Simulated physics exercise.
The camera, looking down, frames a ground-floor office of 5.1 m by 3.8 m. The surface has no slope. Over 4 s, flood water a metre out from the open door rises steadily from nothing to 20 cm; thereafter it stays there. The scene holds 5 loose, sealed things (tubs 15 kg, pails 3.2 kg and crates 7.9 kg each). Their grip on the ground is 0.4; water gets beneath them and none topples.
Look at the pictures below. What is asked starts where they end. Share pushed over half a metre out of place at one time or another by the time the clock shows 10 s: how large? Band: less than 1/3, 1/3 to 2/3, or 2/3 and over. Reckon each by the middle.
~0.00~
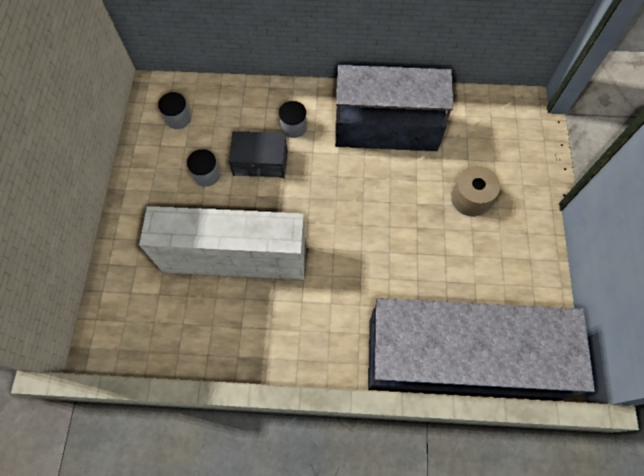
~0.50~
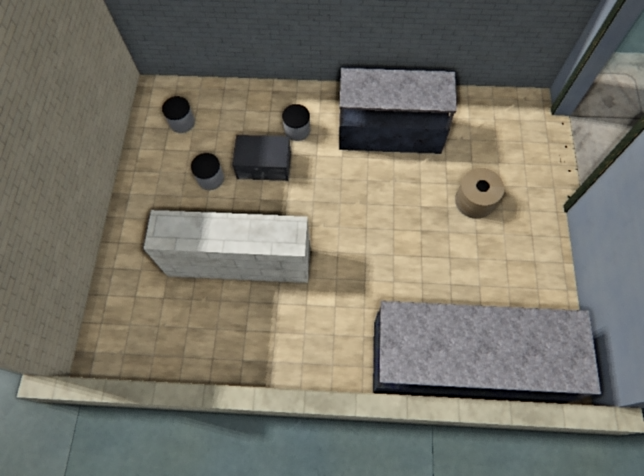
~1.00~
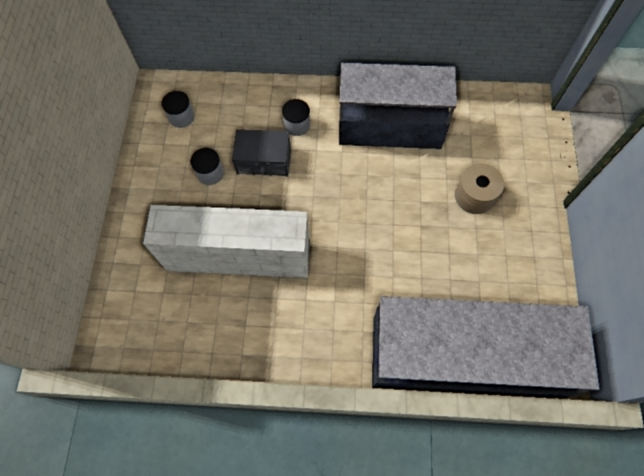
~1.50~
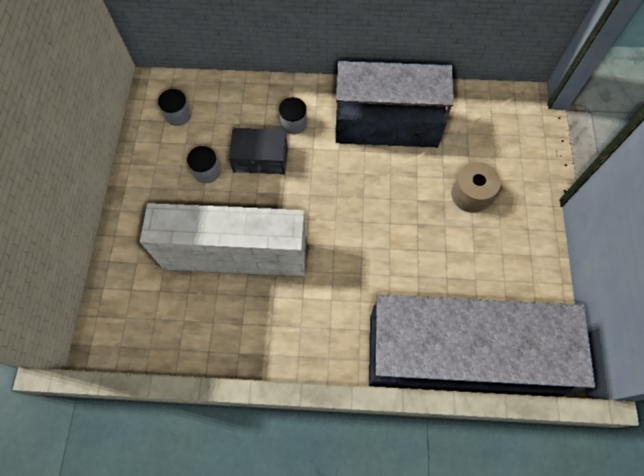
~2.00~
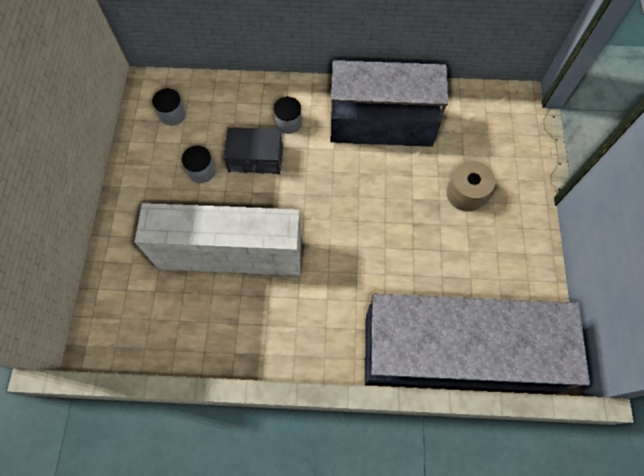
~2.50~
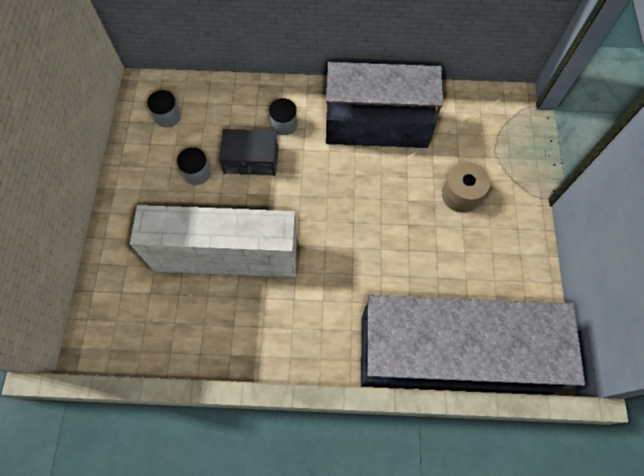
My guess is it lands in the top band.
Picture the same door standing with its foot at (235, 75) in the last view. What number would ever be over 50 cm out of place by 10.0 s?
That would give 4.
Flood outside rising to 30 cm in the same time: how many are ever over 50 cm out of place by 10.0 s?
You'd get 5 in that case.
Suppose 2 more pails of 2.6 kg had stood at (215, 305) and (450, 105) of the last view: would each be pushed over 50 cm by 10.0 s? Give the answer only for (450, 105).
For that one: Greater.
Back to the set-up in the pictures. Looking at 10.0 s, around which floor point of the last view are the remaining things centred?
(206, 168).
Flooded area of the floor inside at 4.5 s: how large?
5.0 m2.
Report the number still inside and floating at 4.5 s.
It comes to 0.
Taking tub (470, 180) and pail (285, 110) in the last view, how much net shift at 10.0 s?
Net displacement, in order: 140 cm; 150 cm.
After 3.5 s 0 of 5 are over 50 cm from their spots; 0 afloat.
After 4.5 s 0 of 5 are over 50 cm from their spots; 0 afloat.
After 7.0 s 2 of 5 are over 50 cm from their spots; 0 afloat.
After 10.0 s 5 of 5 are over 50 cm from their spots, and 5 have been at some point; 4 afloat.
